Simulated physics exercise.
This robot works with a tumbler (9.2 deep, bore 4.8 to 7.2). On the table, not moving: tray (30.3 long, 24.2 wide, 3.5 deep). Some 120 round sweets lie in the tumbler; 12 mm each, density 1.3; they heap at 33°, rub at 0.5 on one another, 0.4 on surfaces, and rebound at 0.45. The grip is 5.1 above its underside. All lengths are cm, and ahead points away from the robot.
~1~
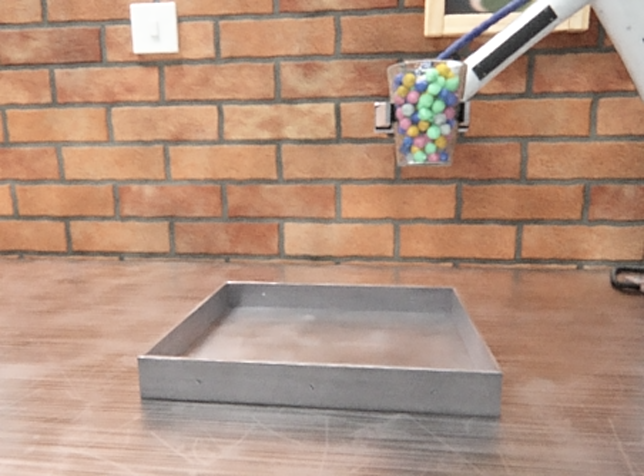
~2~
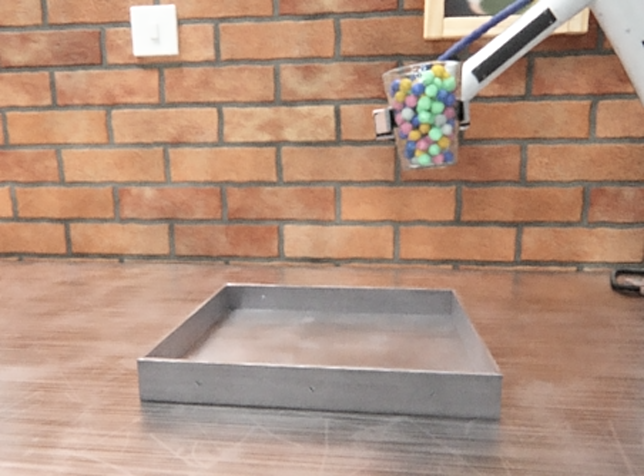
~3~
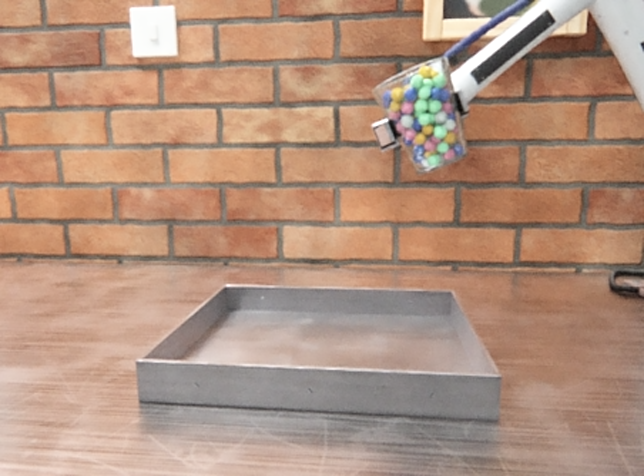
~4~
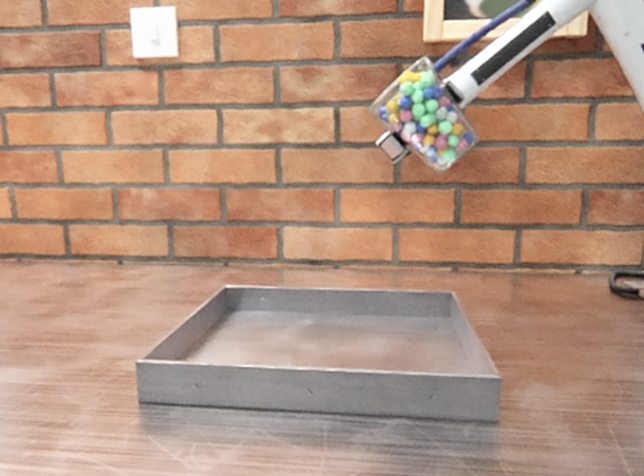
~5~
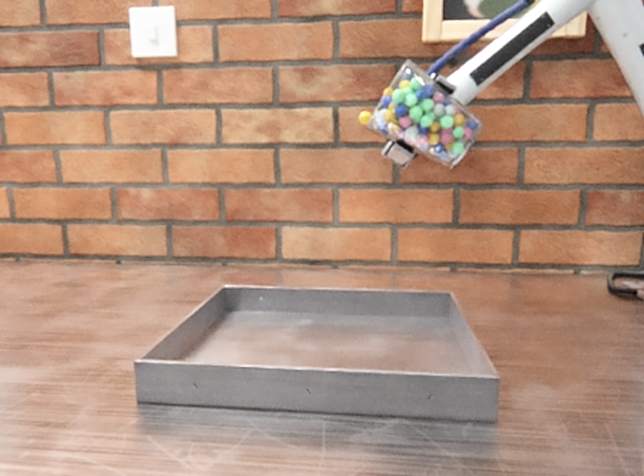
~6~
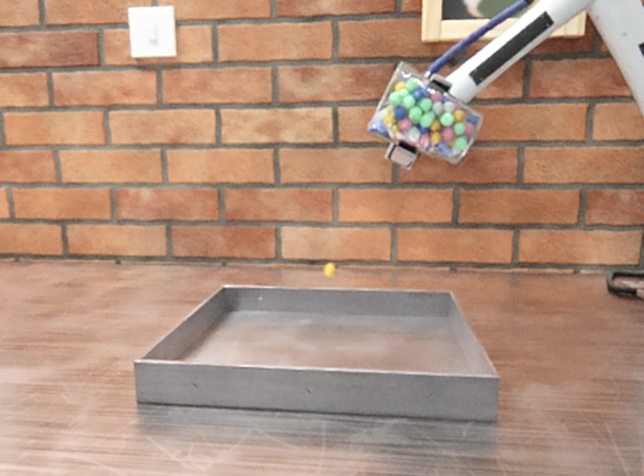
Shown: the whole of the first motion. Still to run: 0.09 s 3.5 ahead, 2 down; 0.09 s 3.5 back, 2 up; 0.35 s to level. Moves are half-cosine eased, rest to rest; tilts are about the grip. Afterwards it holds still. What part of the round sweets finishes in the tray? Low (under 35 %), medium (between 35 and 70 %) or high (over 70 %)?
A low share, under 35 %, ends in the tray.
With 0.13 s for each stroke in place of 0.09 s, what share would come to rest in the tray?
In that case some 10 per cent.
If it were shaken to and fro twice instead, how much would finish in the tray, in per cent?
In that case some 35 per cent.
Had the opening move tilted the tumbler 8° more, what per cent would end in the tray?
Then about 30 per cent.
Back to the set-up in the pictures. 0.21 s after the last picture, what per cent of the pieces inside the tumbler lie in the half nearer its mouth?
Roughly 50 per cent.
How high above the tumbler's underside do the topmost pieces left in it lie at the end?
Some 8.5 cm.
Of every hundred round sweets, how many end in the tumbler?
Some 75 per cent.
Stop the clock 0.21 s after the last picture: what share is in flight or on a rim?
About 18 per cent.
Then, 0.21 s after the last picture, tilted 63° forward, highest piece 28 above the table; 102 in the tumbler, 1 in the tray, 22 in flight or on a rim.
Then, 0.42 s after the last picture, tilted 13° forward, highest piece 28 above the table; 96 in the tumbler, 28 in the tray, 1 in flight or on a rim.
Then, 0.73 s after the last picture, level, highest piece 29 above the table; 96 in the tumbler, 28 in the tray, 1 on the table or floor.
Then, 1.78 s after the last picture, level, highest piece 29 above the table; 96 in the tumbler, 28 in the tray, 1 on the table or floor.
Final count, 96 in the tumbler, 28 in the tray, 1 on the table or floor. That is 22 % in the tray.
